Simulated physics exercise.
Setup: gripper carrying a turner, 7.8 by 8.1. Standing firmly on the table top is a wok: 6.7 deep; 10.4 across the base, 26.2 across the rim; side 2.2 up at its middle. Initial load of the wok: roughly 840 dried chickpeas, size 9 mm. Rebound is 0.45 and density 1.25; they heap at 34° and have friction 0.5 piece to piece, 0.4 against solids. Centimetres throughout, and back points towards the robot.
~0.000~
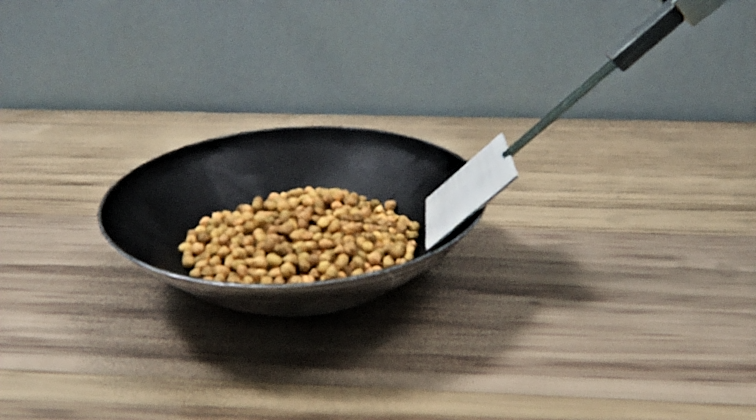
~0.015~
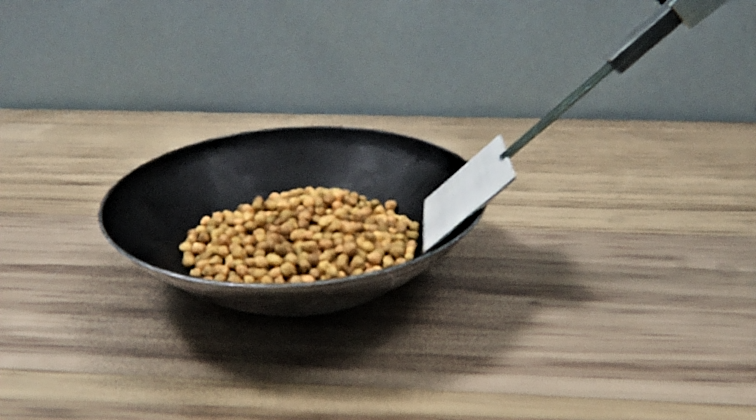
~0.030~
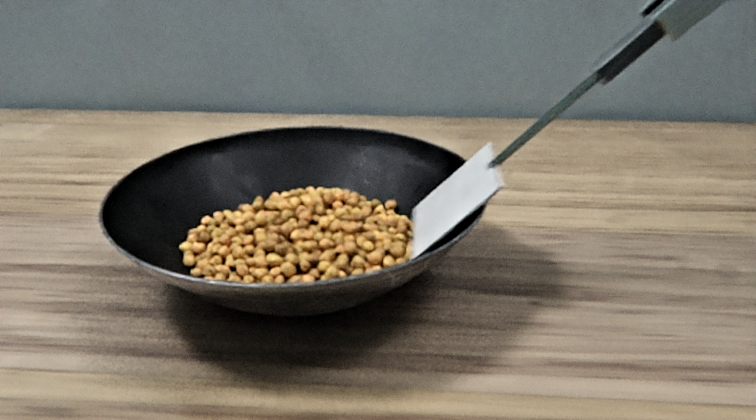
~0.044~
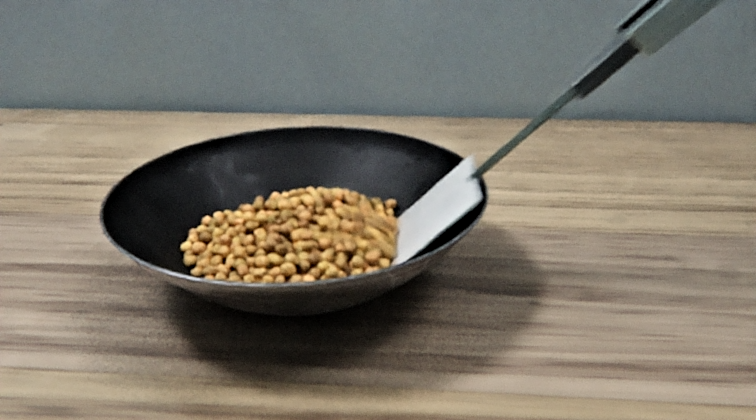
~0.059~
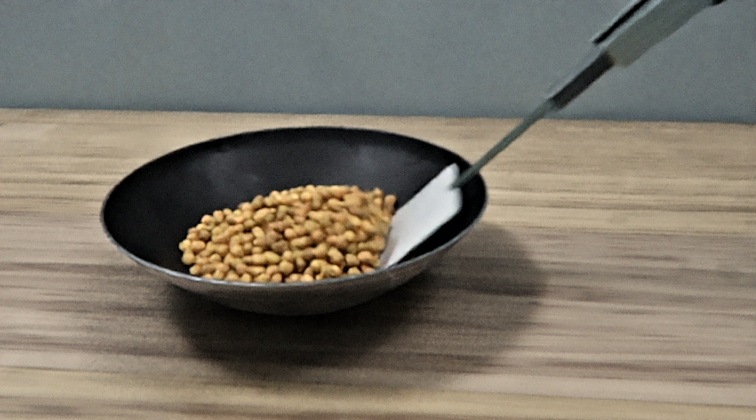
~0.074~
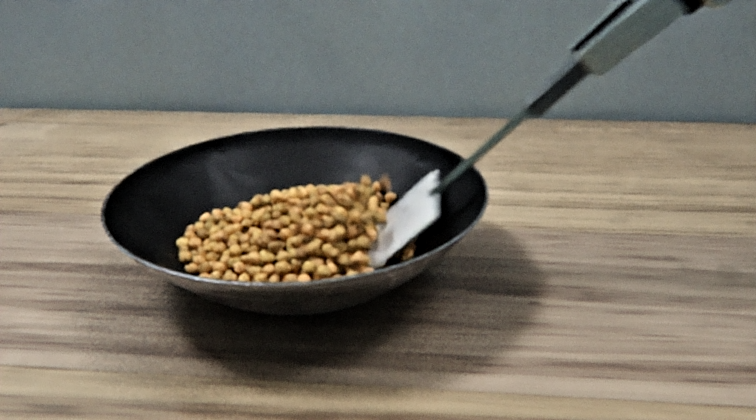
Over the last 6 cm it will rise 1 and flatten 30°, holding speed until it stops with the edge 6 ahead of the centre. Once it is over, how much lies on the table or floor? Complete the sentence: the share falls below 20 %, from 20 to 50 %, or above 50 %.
The share falls below 20 %.
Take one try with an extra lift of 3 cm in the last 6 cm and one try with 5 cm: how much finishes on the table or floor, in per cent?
5 and 15 per cent.
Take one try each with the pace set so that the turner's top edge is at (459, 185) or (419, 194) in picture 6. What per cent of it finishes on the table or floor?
Estimates: About 0 %, about 0 %.
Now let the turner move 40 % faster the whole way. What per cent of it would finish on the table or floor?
Estimated share: Some 10 %.
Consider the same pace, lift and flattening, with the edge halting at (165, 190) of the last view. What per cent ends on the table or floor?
Something close to 40 in a hundred.
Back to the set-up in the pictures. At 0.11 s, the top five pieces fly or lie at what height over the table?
About 9 centimetres.
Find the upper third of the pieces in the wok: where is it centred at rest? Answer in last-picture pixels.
Close to pixel (191, 206).
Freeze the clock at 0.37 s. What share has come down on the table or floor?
My estimate is roughly 5 %.
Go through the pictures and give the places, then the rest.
The first frame shows turner top edge at (510, 153), sloping 46°; upper third of the load around (301, 234), from x 185 to 415, top at y 190; 838 in the wok.
The second frame shows turner top edge at (507, 155), sloping 46°; upper third of the load around (301, 234), from x 185 to 415, top at y 190.
The third frame shows turner top edge at (495, 164), sloping 46°; upper third of the load around (302, 234), from x 185 to 415, top at y 190.
The fourth frame shows turner top edge at (475, 176), sloping 46°; upper third of the load around (303, 232), from x 185 to 415, top at y 190.
The fifth frame shows turner top edge at (455, 186), sloping 46°; upper third of the load around (309, 229), from x 185 to 415, top at y 190.
The sixth frame shows turner top edge at (435, 192), sloping 46°; upper third of the load around (305, 225), from x 185 to 415, top at y 180; 838 in the wok.
After 0.11 s, sloping 46°, highest piece 10 above the table; 838 in the wok.
After 0.15 s, sloping 34°, highest piece 13 above the table; 836 in the wok, 2 on the blade or in flight.
After 0.37 s, sloping 16°, highest piece 8 above the table; 810 in the wok, 25 on the table or floor, 3 on the blade or in flight.
After 1.42 s, sloping 16°, highest piece 7 above the table; 809 in the wok, 29 on the table or floor.
At rest, 809 in the wok, 29 on the table or floor. That is 3 % on the table or floor.
